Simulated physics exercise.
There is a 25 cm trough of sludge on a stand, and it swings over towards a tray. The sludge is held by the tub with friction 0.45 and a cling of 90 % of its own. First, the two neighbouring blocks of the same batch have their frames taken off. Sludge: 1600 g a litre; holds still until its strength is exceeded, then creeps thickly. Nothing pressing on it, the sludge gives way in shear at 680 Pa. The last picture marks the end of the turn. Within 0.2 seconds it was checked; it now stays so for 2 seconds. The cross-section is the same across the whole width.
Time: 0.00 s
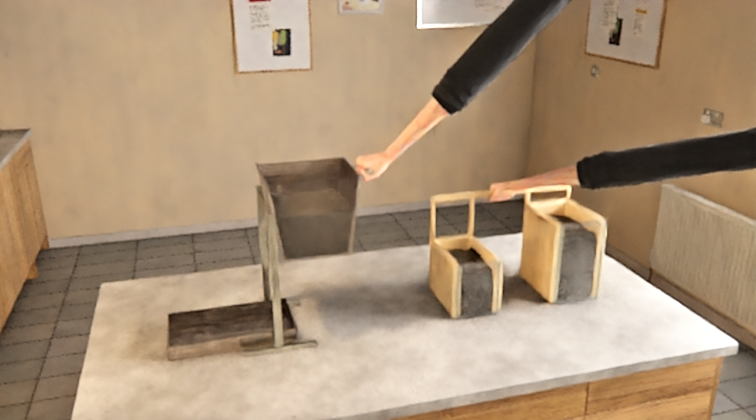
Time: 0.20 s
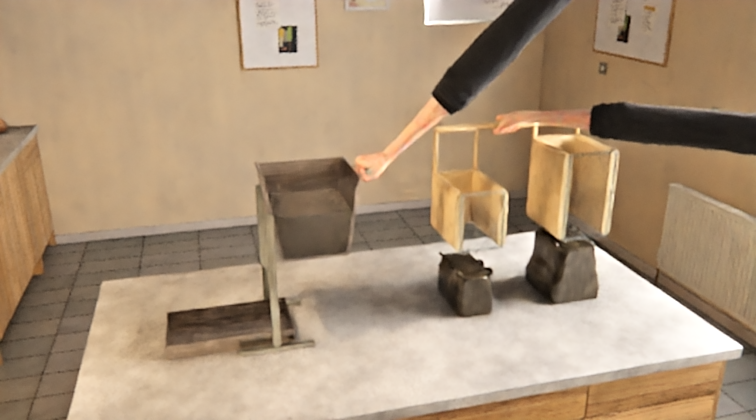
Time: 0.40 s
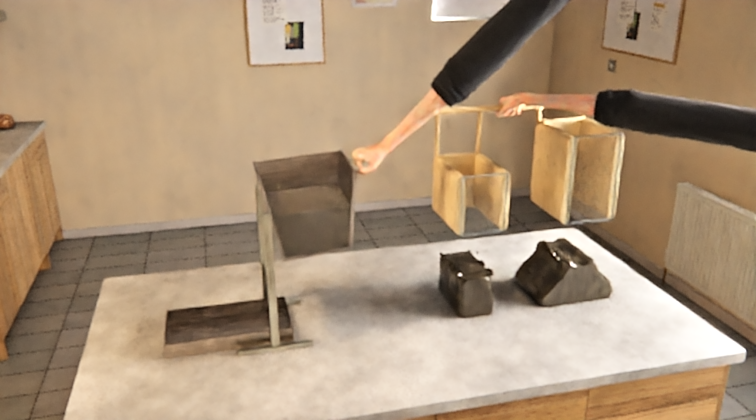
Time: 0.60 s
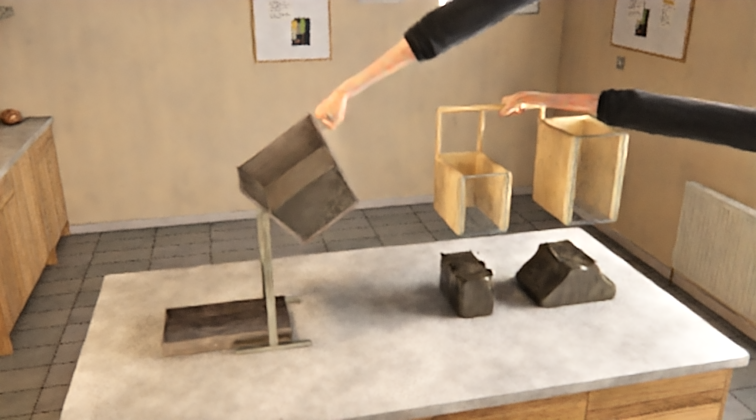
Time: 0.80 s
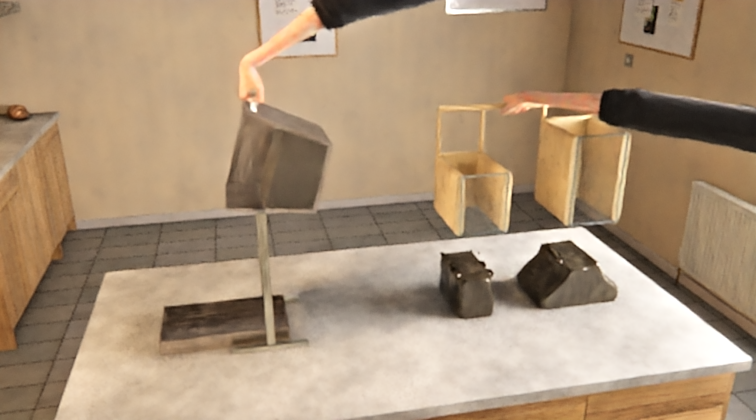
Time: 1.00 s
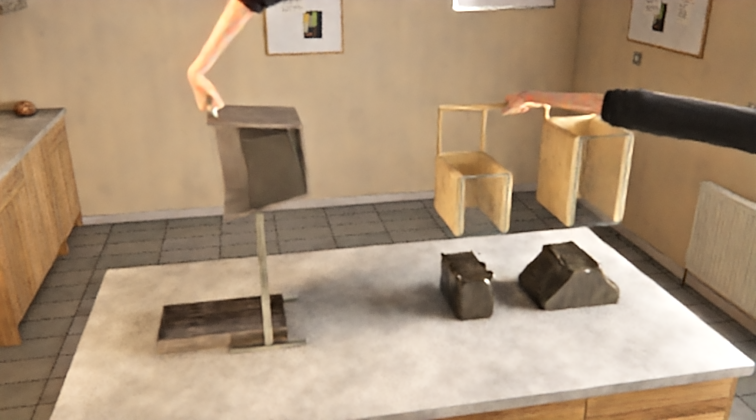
In a tan-walled room with grey floor tiles and posters, a pale worktop is seen from slightly above by a nearly still camera. A grey trough of dark sludge stands left above a shallow tray, with two dark blocks inside pale wooden moulds at right. One hand lifts the joined moulds clear as the larger block slumps and spreads, then another swings the trough over leftward, turning it upside down.
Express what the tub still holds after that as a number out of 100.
Something like 52 per cent.
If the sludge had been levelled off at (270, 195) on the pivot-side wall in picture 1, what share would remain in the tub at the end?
35 %.
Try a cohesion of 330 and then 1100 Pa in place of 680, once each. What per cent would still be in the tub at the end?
The answers, in order, are 35 % and 100 %.
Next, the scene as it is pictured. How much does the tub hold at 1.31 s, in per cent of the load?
I'd say close to 70 %.
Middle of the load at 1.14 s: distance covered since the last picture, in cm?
I'd estimate roughly 6 centimetres.
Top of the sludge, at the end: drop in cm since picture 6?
The top ends up some 13 cm below its level in the last picture.
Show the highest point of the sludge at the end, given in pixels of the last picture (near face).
I'd point to somewhere around (271, 178).
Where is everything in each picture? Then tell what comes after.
In the first frame, handle-side rim at (359, 177), tilt 0 degrees; highest point of the sludge at (349, 210); test blocks 16 cm, 25 cm high (left to right).
In the second frame, handle-side rim at (358, 177), tilt 0 degrees; highest point of the sludge at (348, 210); test blocks 16 cm, 22 cm high (left to right).
In the third frame, handle-side rim at (354, 170), tilt 4 degrees; highest point of the sludge at (347, 205); test blocks 16 cm, 17 cm high (left to right).
In the fourth frame, handle-side rim at (319, 132), tilt 35 degrees; highest point of the sludge at (333, 166); test blocks 16 cm, 16 cm high (left to right).
In the fifth frame, handle-side rim at (247, 116), tilt 74 degrees; highest point of the sludge at (284, 133); test blocks 16 cm, 16 cm high (left to right).
In the sixth frame, handle-side rim at (208, 126), tilt 94 degrees; highest point of the sludge at (283, 134); test blocks 16 cm, 16 cm high (left to right).
By 1.14 s, the tub is at 94 degrees and holds 100 %.
By 1.31 s, the tub is at 94 degrees and holds 70 %.
By 1.48 s, the tub is at 94 degrees and holds 53 %.
By 1.65 s, the tub is at 94 degrees and holds 52 %.
By 3.00 s, at the end, the tub is at 94 degrees and holds 52 %.
